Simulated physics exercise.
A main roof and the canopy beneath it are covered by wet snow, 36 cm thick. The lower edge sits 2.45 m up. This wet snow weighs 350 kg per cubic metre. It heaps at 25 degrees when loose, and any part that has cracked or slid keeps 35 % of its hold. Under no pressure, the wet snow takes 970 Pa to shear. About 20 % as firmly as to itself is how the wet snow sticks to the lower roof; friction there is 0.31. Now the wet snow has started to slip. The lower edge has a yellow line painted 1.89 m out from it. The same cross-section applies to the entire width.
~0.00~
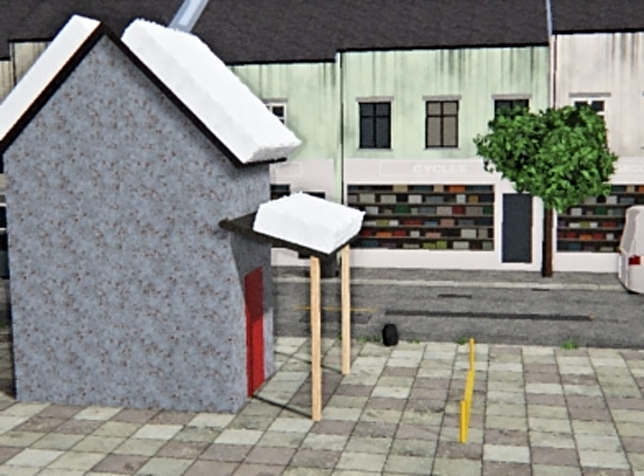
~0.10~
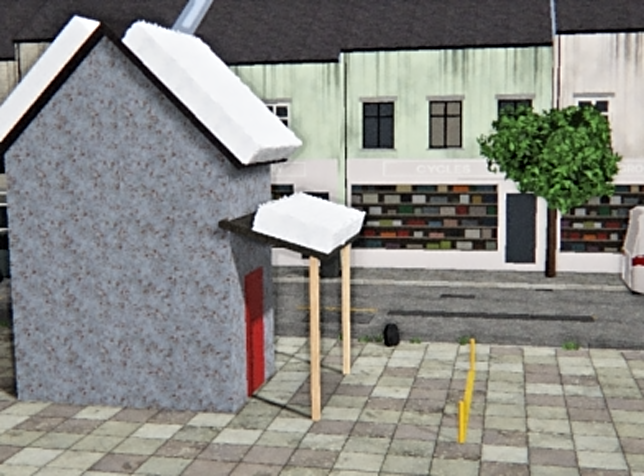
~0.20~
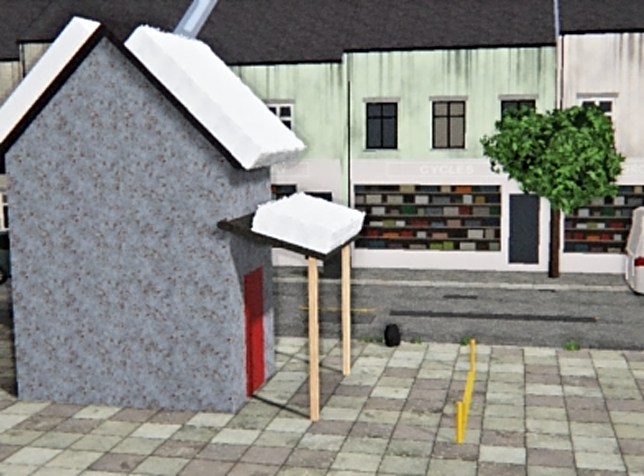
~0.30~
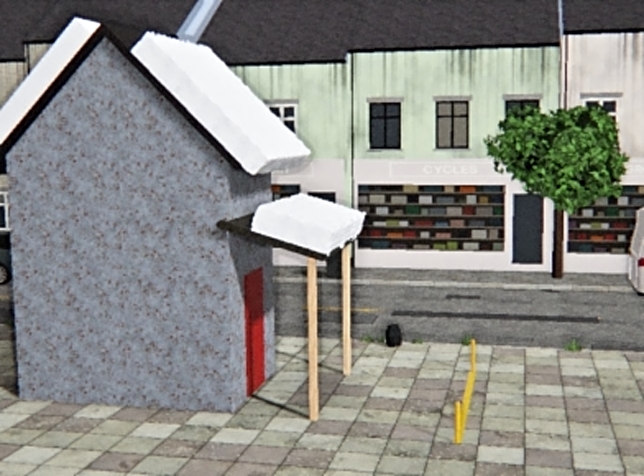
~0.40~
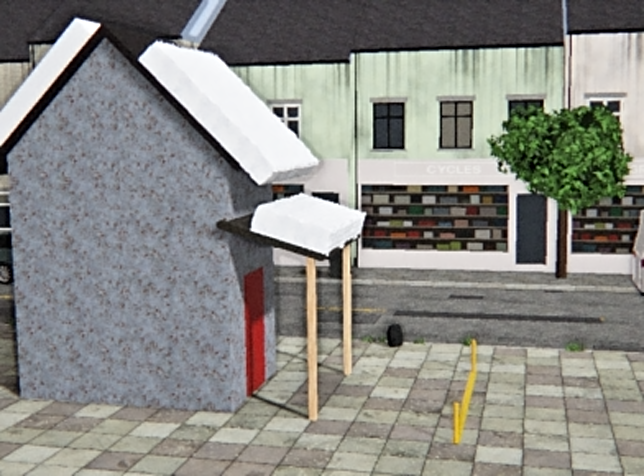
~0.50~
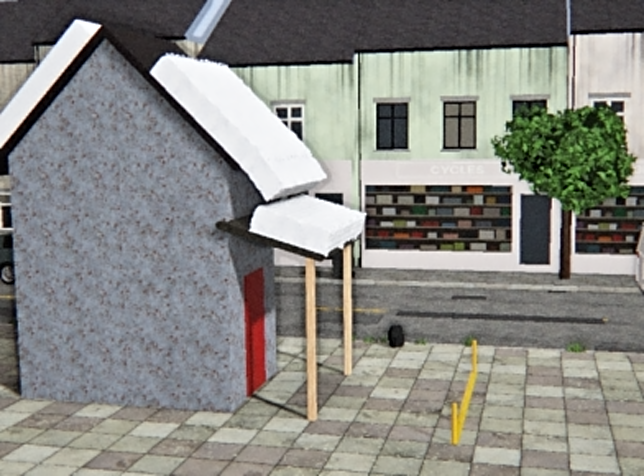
At first, thick white snow lies on the steep roof of a grey house and on the small canopy over its red door. The snow on the right side of the main roof then slides down the slope in one piece, moving past the eave, and it begins cracking as it overhangs the canopy.
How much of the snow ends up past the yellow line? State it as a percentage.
About 45 %.
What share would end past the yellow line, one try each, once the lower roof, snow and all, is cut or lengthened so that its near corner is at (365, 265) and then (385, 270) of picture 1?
Try 1: 50 %; try 2: 50 %.
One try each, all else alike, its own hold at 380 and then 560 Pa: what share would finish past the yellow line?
Respectively, close to 50 % and close to 50 %.
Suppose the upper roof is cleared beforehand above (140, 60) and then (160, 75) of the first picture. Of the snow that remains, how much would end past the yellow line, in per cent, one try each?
First try roughly 35 %, second roughly 25 %.
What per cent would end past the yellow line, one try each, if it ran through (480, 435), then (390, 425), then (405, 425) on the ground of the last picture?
Respectively about 35 in a hundred, 75 in a hundred and 70 in a hundred.
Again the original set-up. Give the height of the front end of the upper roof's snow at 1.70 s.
Height: Approx. 0.0 m.
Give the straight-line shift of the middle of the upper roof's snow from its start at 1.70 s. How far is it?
Straight-line shift: Roughly 5.0 m.
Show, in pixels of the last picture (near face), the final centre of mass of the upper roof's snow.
Roughly at (474, 411).
After 1.05 s, 1 % is below the lower edge and 0 % is past the line.
After 1.70 s, 70 % is below the lower edge and 21 % is past the line.
After 2.35 s, 85 % is below the lower edge and 45 % is past the line.
After 3.00 s, 86 % is below the lower edge and 45 % is past the line.
After 3.60 s, 86 % is below the lower edge and 45 % is past the line.
